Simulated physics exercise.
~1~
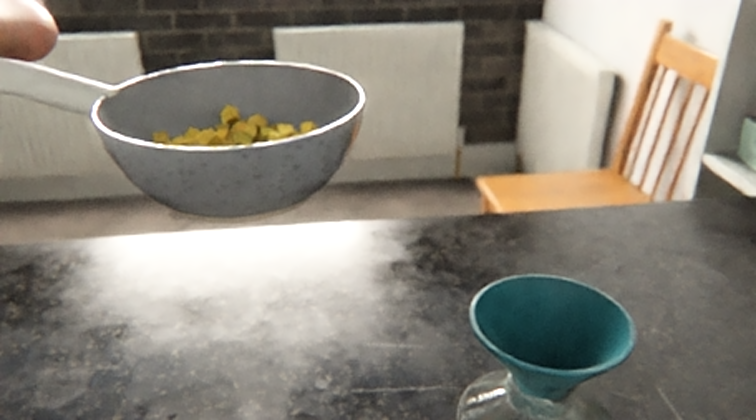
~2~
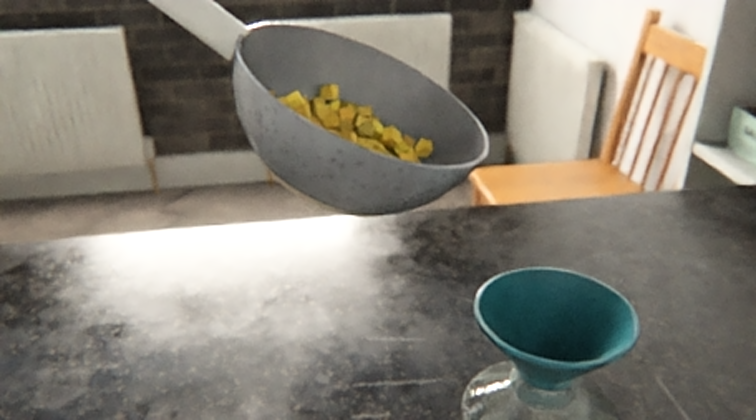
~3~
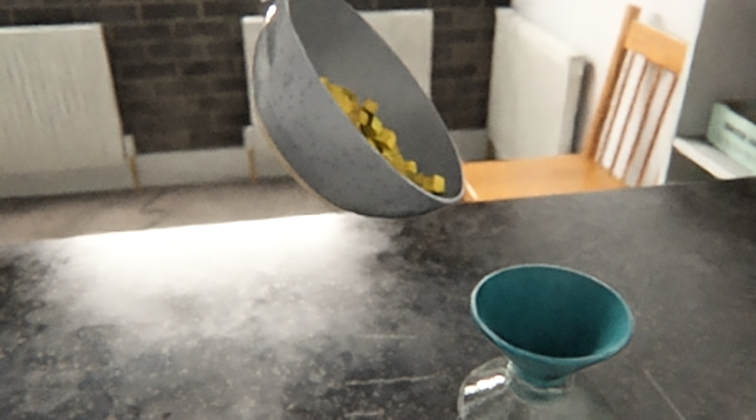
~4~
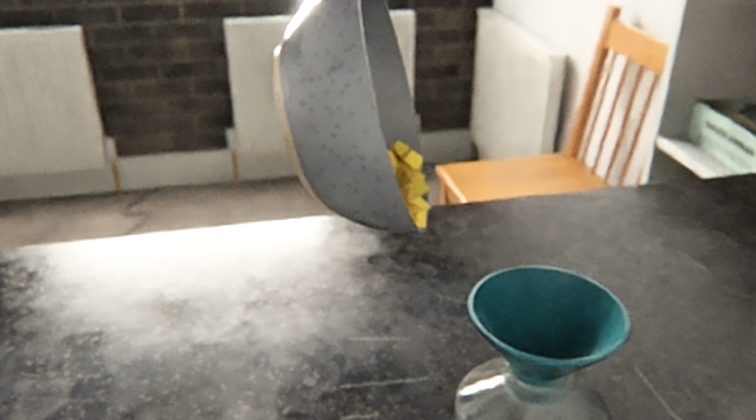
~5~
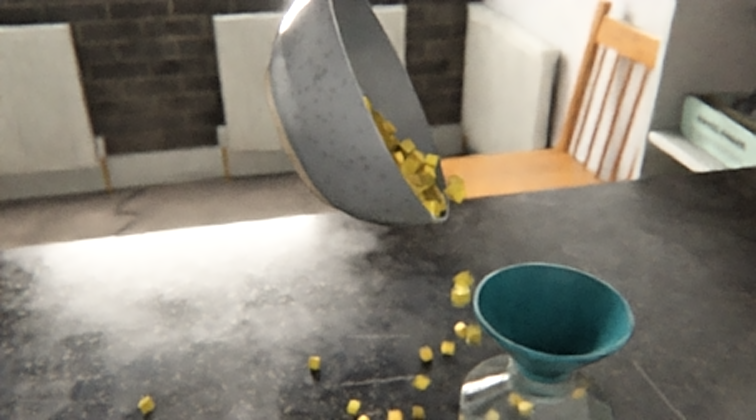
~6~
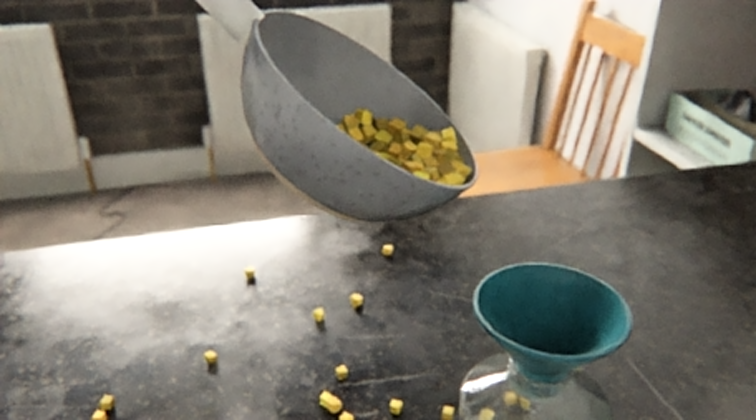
Grey speckled bowl tipping yellow cubes beside a teal funnel, scattering some across the dark table before tilting back with most inside.
